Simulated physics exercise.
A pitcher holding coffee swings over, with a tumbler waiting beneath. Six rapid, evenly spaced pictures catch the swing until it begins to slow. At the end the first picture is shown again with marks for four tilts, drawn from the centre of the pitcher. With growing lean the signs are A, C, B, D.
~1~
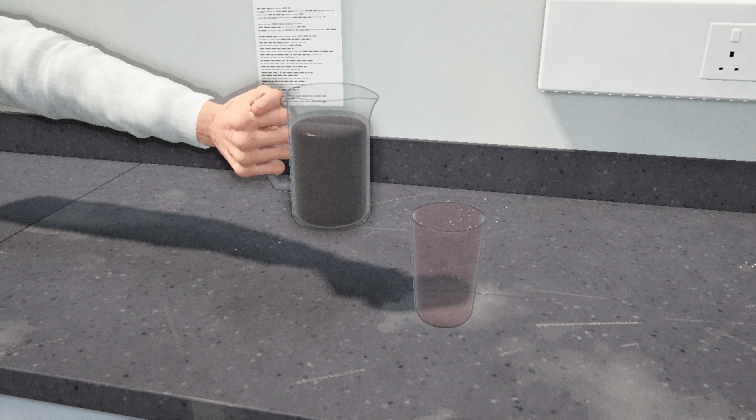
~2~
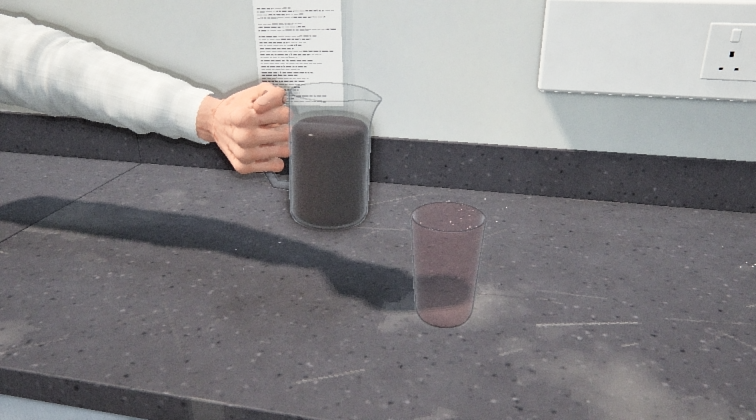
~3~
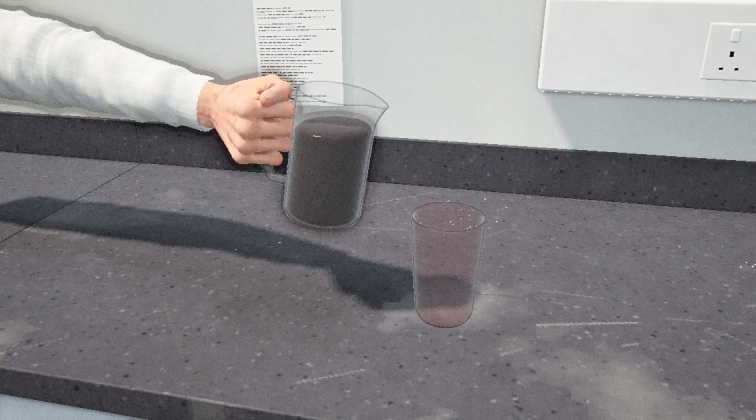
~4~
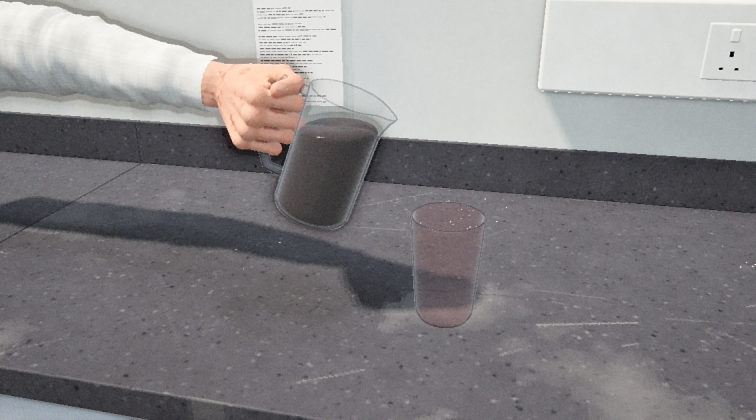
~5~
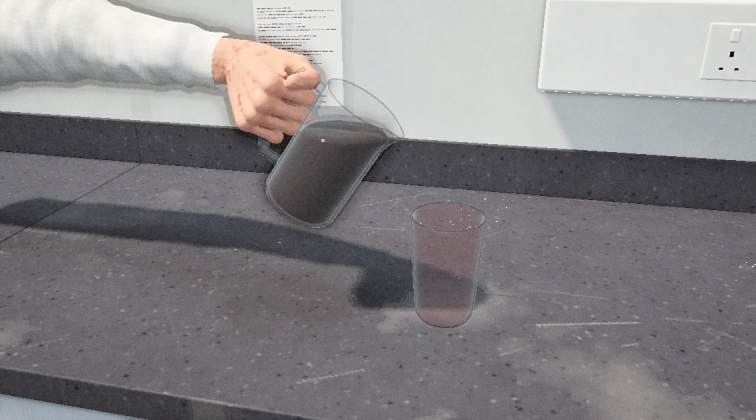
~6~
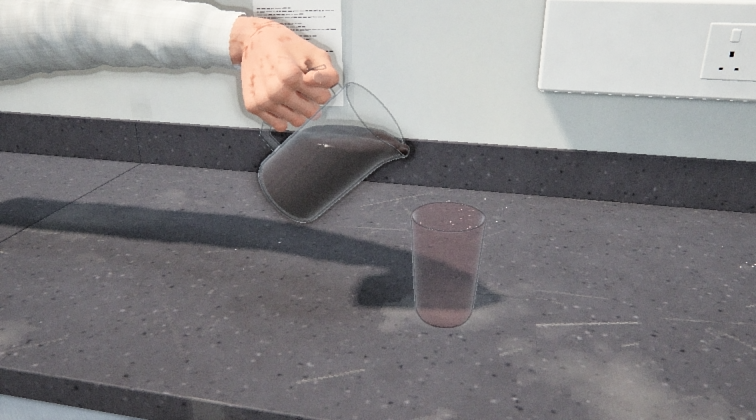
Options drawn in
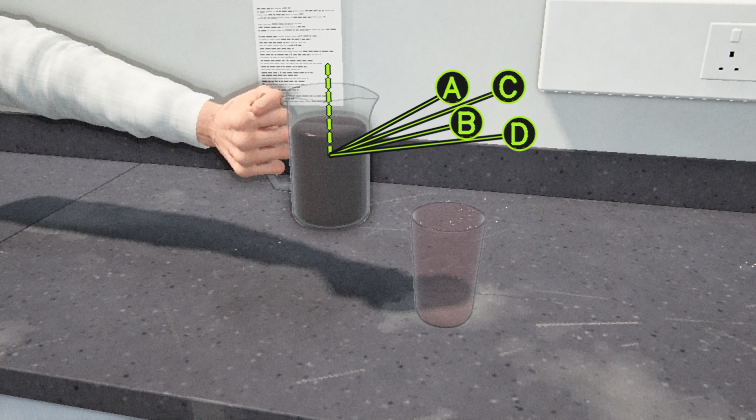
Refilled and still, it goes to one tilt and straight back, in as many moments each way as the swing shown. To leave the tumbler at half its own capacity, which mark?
I would pick tilt B.
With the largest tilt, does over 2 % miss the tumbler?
No.
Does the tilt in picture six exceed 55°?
No, it does not.
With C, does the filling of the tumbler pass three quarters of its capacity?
No, it does not.
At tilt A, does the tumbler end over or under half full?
Under half.
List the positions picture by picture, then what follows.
Upright, lip at (377, 97); rim of the tumbler round (448, 216); nothing has left yet, in the first picture.
Tipped about 2°, lip at (379, 99); nothing has left yet, in the second picture.
Tipped about 9°, lip at (386, 107); nothing has left yet, in the third picture.
Tipped about 20°, lip at (395, 119); nothing has left yet, in the fourth picture.
Tipped about 33°, lip at (403, 136); nothing has left yet, in the fifth picture.
Tipped about 47°, lip at (406, 154); nothing has left yet, in the sixth picture.
On the marked copy, A at (438, 97); B at (449, 126); C at (492, 93); D at (503, 136).
With A, the tumbler ends with about 21 % of what it can hold.
With B, the tumbler ends with about 51 % of what it can hold.
With C, the tumbler ends with about 34 % of what it can hold.
With D, the tumbler ends with about 69 % of what it can hold.
